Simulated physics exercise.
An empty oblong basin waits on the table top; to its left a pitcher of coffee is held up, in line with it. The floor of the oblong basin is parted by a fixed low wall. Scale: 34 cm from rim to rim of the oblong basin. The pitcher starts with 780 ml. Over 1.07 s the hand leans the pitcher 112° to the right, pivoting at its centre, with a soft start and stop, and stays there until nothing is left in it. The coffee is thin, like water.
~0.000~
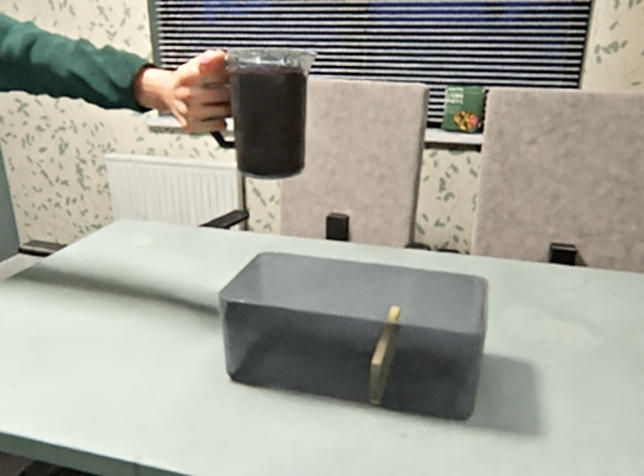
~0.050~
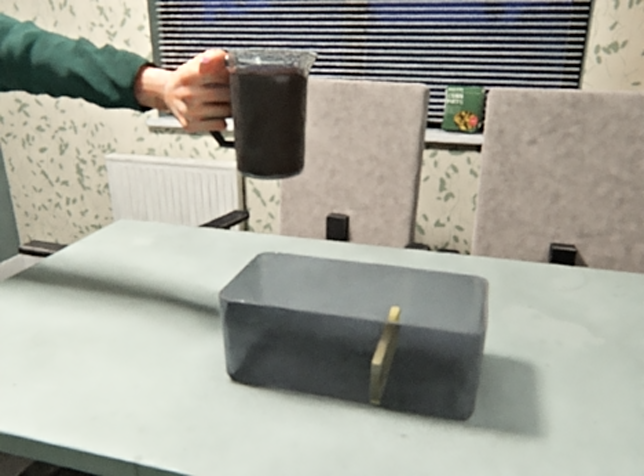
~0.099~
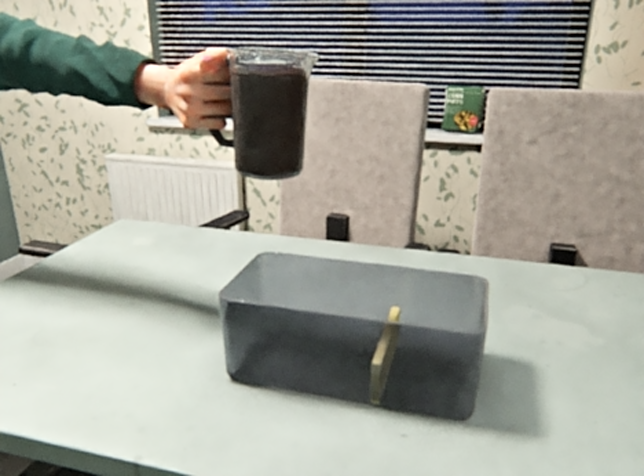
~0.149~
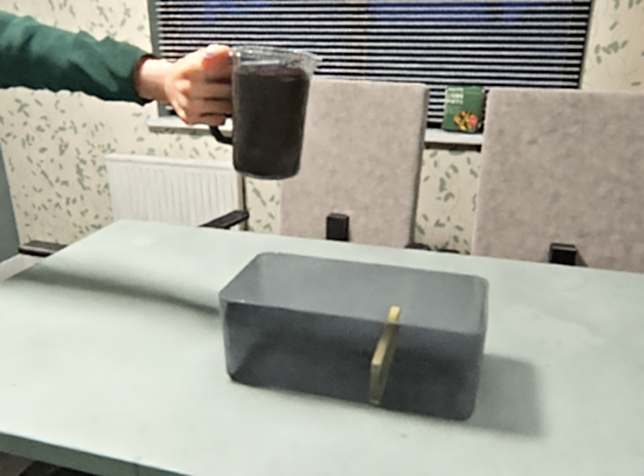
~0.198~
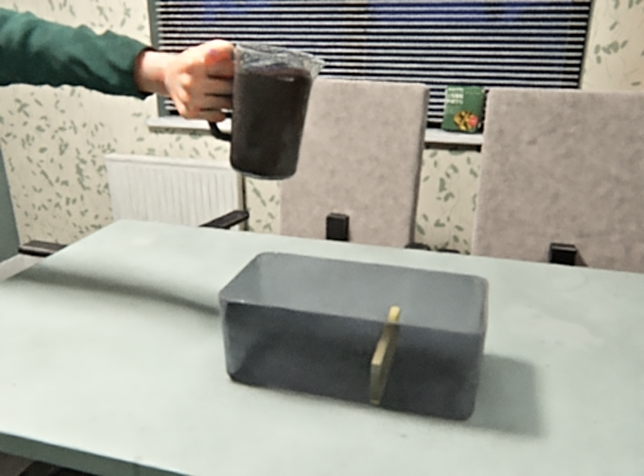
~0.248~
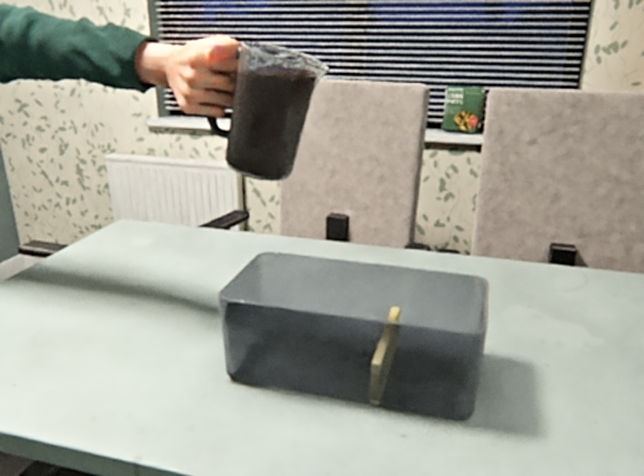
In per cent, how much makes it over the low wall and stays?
About 69 per cent.
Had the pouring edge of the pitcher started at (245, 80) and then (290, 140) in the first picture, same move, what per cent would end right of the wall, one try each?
In turn about 5 and 5 per cent.
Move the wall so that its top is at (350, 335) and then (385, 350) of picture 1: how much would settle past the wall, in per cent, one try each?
First 90, then 70 per cent.
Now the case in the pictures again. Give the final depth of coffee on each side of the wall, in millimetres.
Some 6 mm on the left and 30 mm on the right.
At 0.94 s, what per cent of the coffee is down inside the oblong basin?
Some 36 per cent.
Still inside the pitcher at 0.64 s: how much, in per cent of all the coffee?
Near 84 in a hundred.
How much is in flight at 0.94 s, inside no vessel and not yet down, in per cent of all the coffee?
Near 32 in a hundred.
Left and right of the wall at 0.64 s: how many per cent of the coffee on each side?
Left about 0, right about 1.
Then, 0.64 s in, the tilt is 74° and 83 per cent is still to pour, 0 is left of the wall and 1 right of it.
Then, 0.94 s in, the tilt is 108° and 32 per cent is still to pour, 3 is left of the wall and 34 right of it.
Then, 1.24 s in, the tilt is 112° and 1 per cent is still to pour, 23 is left of the wall and 69 right of it.
Then, 1.57 s in, the tilt is 112° and 0 per cent is still to pour, 28 is left of the wall and 69 right of it.
Finally, 28 per cent lies left of the wall, 69 right of it and 2 outside.
